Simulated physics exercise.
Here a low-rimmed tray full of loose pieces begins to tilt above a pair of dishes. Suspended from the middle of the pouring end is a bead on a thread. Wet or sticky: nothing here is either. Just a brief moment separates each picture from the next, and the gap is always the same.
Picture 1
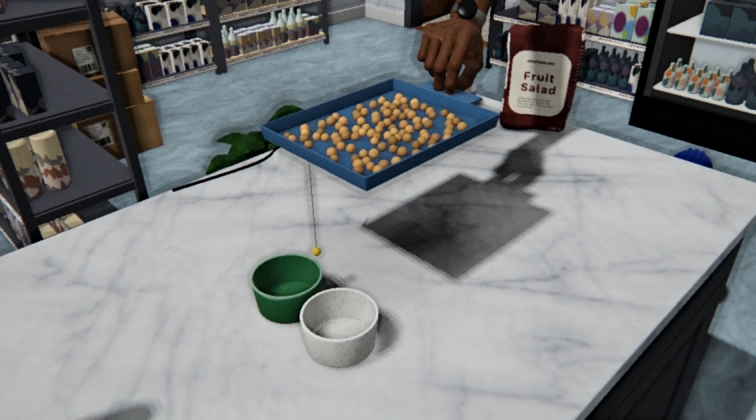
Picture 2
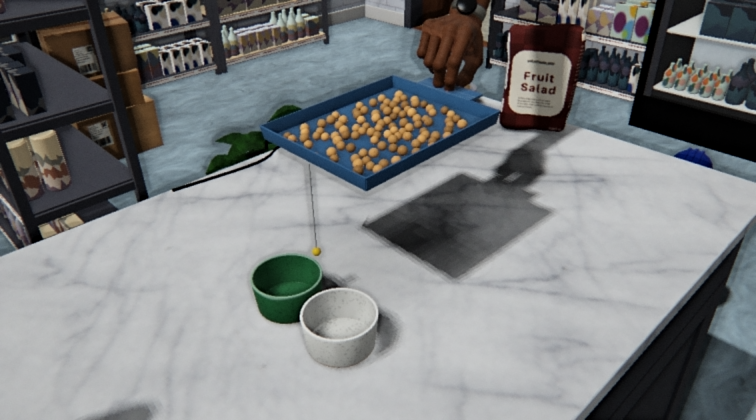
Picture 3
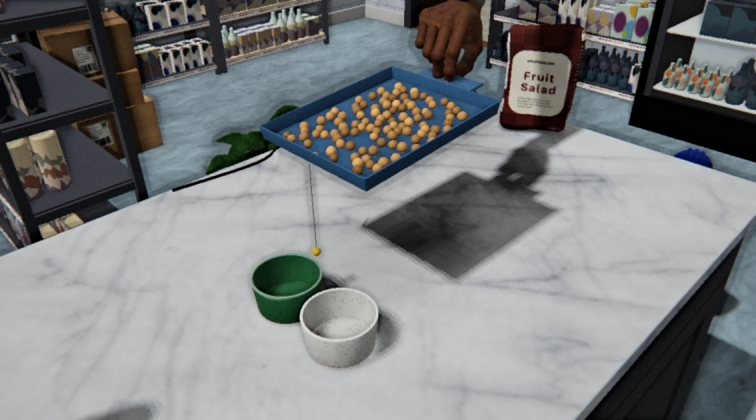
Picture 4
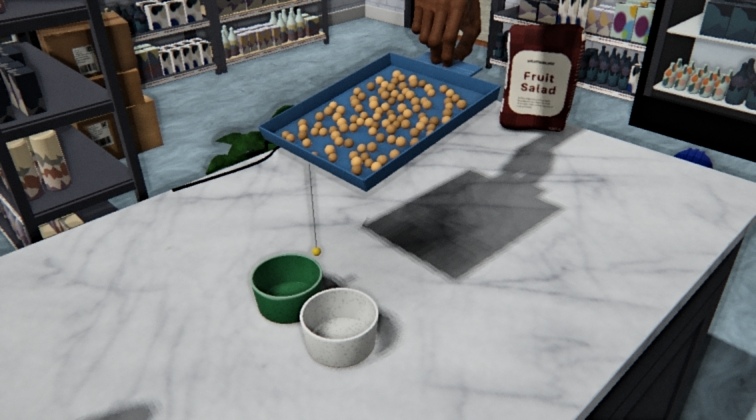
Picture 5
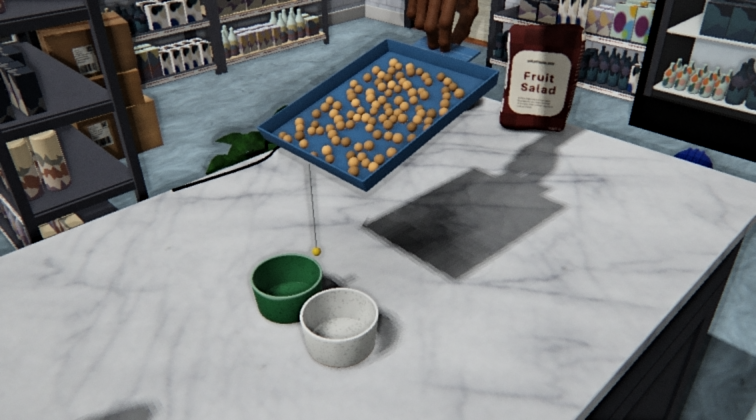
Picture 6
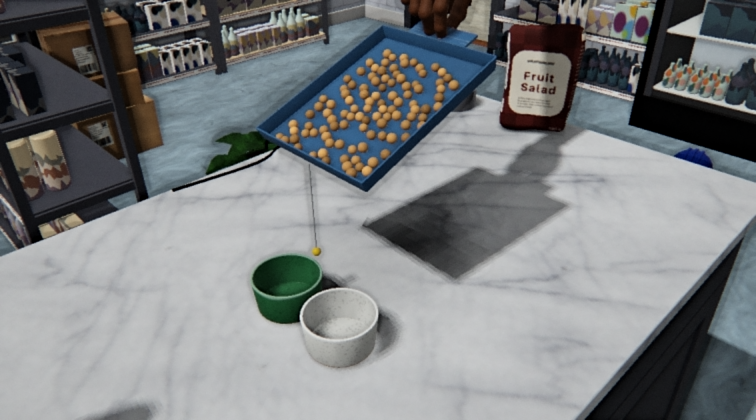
The footage shows a hand behind a blue tray of loose round wooden beads above a green dish and a white dish, gradually raising its far side so it tilts toward the viewer, while a small yellow bead hangs still.
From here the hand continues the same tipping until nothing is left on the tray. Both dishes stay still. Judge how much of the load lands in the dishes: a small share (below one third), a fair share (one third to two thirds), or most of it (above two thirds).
A fair share.
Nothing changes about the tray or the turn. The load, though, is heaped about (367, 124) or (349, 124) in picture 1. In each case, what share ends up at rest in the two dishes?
You'd get near 50 percent first and near 50 percent after that.
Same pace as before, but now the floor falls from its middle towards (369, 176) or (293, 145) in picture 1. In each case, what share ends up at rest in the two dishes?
About 40 %, then 0 %.
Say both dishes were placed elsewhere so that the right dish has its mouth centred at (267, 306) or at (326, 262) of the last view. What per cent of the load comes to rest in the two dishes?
It would be near 30 per cent first and near 0 per cent second.
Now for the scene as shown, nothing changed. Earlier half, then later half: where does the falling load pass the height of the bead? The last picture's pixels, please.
The opening part goes through (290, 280); what follows goes through (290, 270).
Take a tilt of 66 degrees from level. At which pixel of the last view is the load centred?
(318, 139).
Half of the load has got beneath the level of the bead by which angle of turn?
About 110°.
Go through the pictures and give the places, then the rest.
In the first picture, corners of the pouring end near (263, 125) and (366, 176), level; middle of the load near (379, 130), round wooden beads; left dish near (259, 303); right dish near (311, 345); bead on its thread near (317, 252).
In the second picture, corners of the pouring end near (263, 126) and (366, 176), level; middle of the load near (379, 128).
In the third picture, corners of the pouring end near (263, 126) and (365, 177), tipped barely, level across its low end; middle of the load near (379, 124).
In the fourth picture, corners of the pouring end near (261, 126) and (364, 178), tipped a little, level across its low end; middle of the load near (377, 117).
In the fifth picture, corners of the pouring end near (260, 127) and (363, 179), tipped clearly, level across its low end; middle of the load near (374, 111).
In the sixth picture, corners of the pouring end near (259, 127) and (362, 180), tipped clearly, level across its low end; middle of the load near (368, 109), all but a few on the move; left dish near (259, 303); right dish near (311, 345).
Shortly afterwards, tray tipped steeply; all but a few on the tray; a little in the air.
Next, tray tipped past a quarter turn; near a quarter on the tray; a little in the right dish; a little in the left dish; a little outside both; near half in the air.
Some moments later, tray tipped past a quarter turn; near a quarter in the right dish; near a third in the left dish; near half outside both.
In the end, tray tipped past a quarter turn; near a quarter in the right dish; near a third in the left dish; near half outside both.
